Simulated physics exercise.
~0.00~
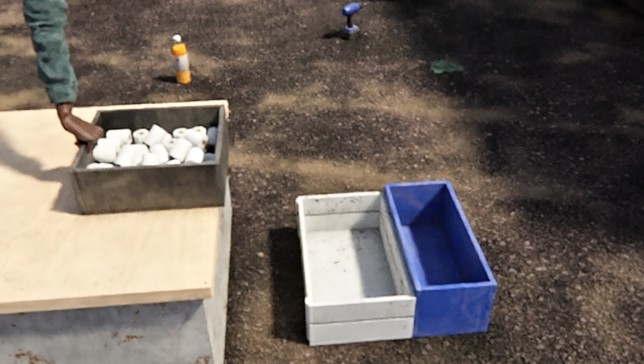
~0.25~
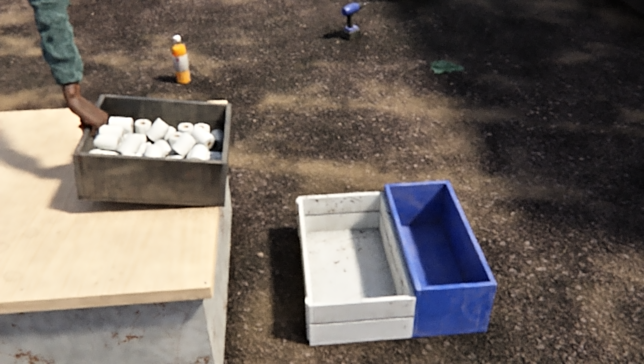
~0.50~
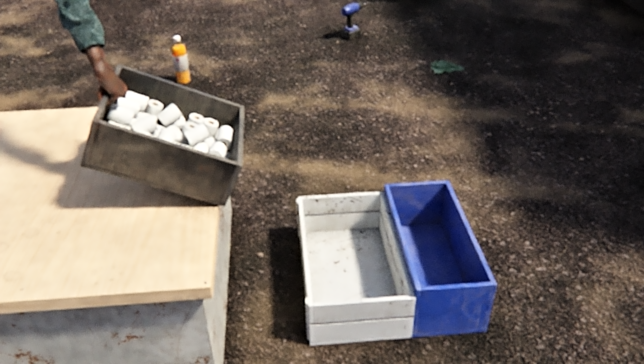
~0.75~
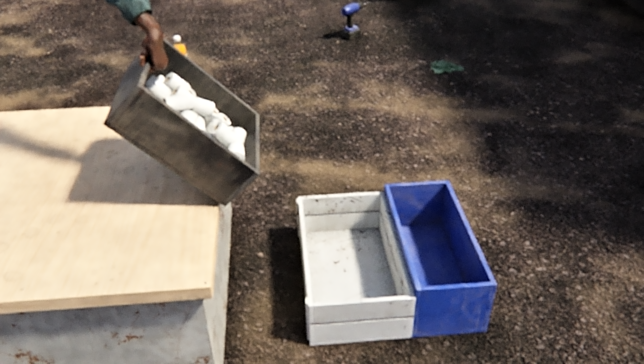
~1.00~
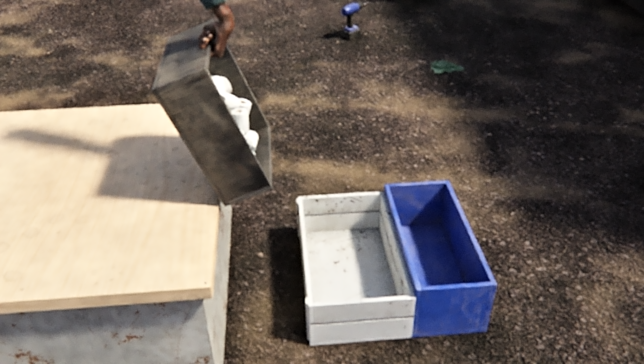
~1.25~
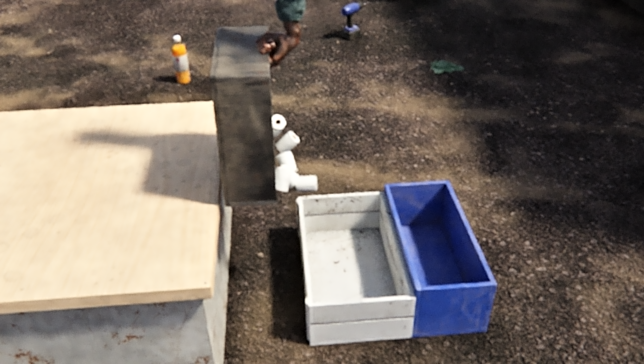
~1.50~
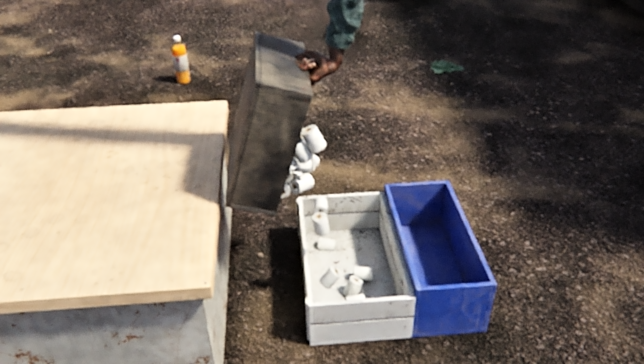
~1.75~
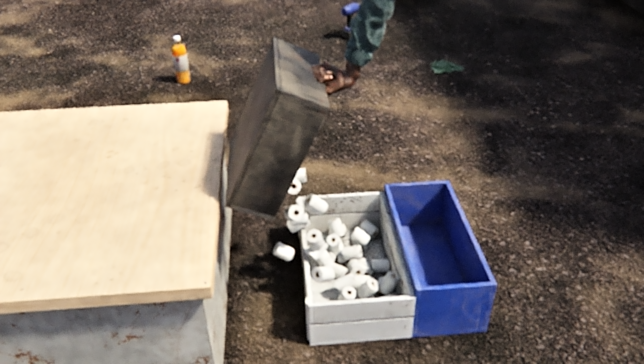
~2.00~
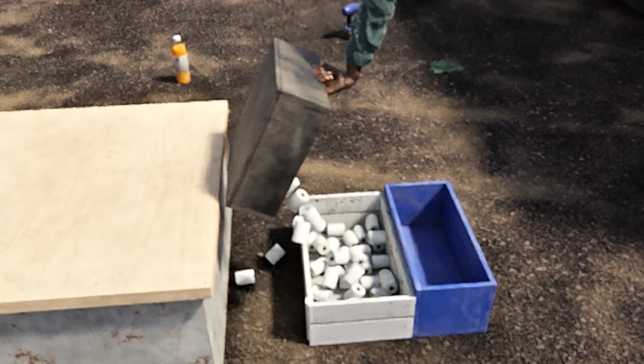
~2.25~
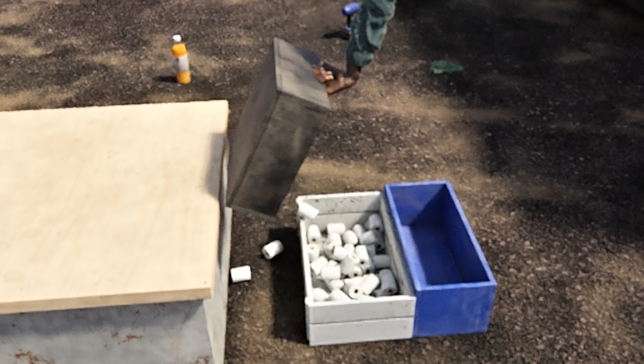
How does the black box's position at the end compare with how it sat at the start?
At the start it sits level on top of the bench, near its right edge. By the end it is tipped steeply past upright, further to the right and slightly higher, beyond the bench's right edge.
